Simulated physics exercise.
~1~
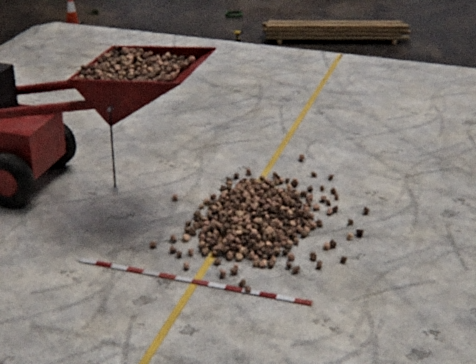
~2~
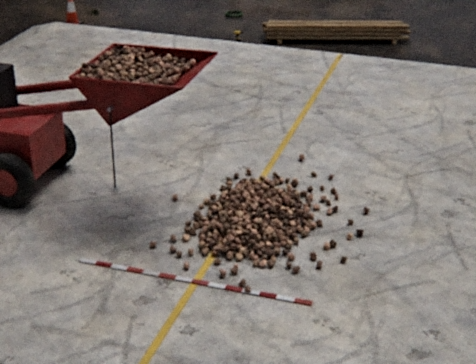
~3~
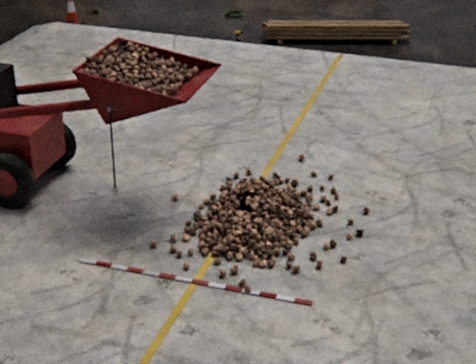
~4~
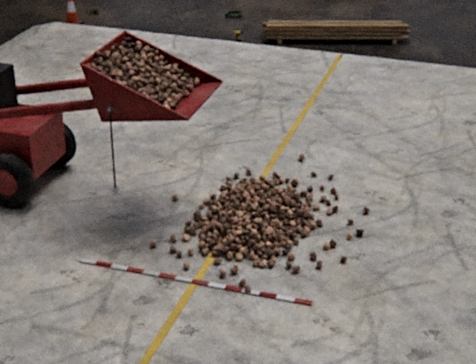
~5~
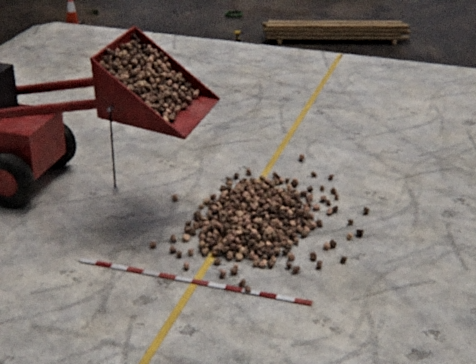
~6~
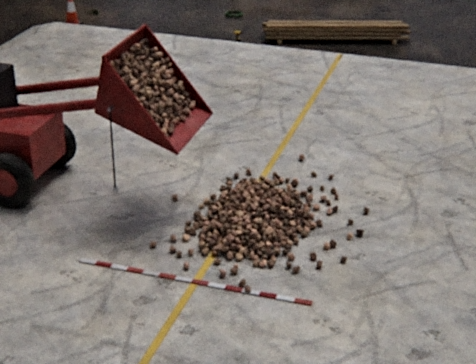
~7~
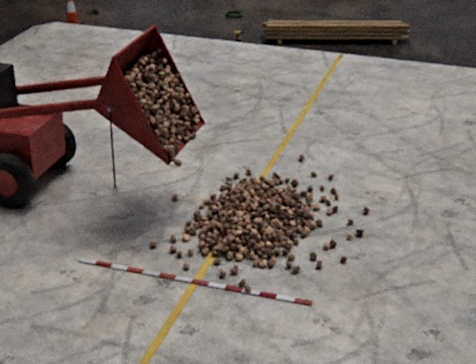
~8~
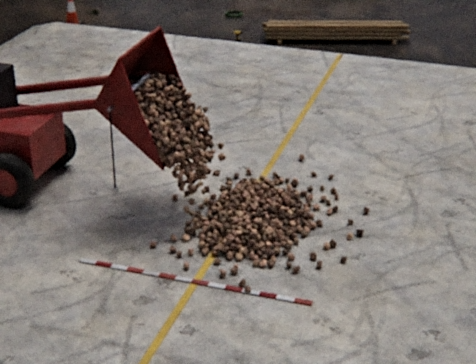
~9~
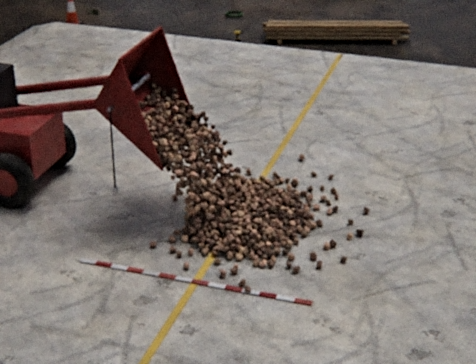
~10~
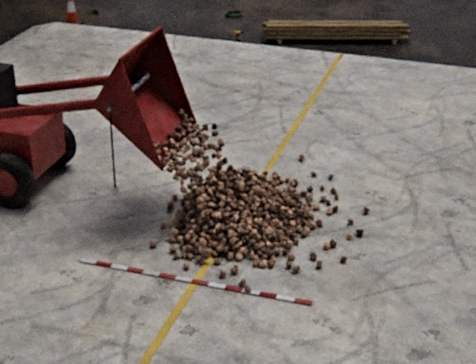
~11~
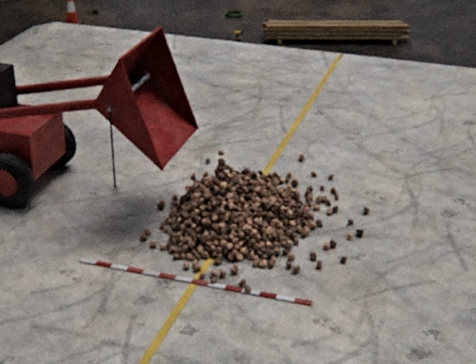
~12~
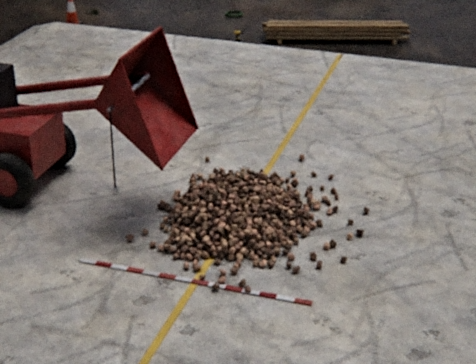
The video shows a red loader tilting its bucket of brownish stones steadily forward until they pour onto an existing pile across a yellow floor line, behind a red and white striped bar. The bucket ends empty and tipped, beside a larger heap spread mostly left of the line.
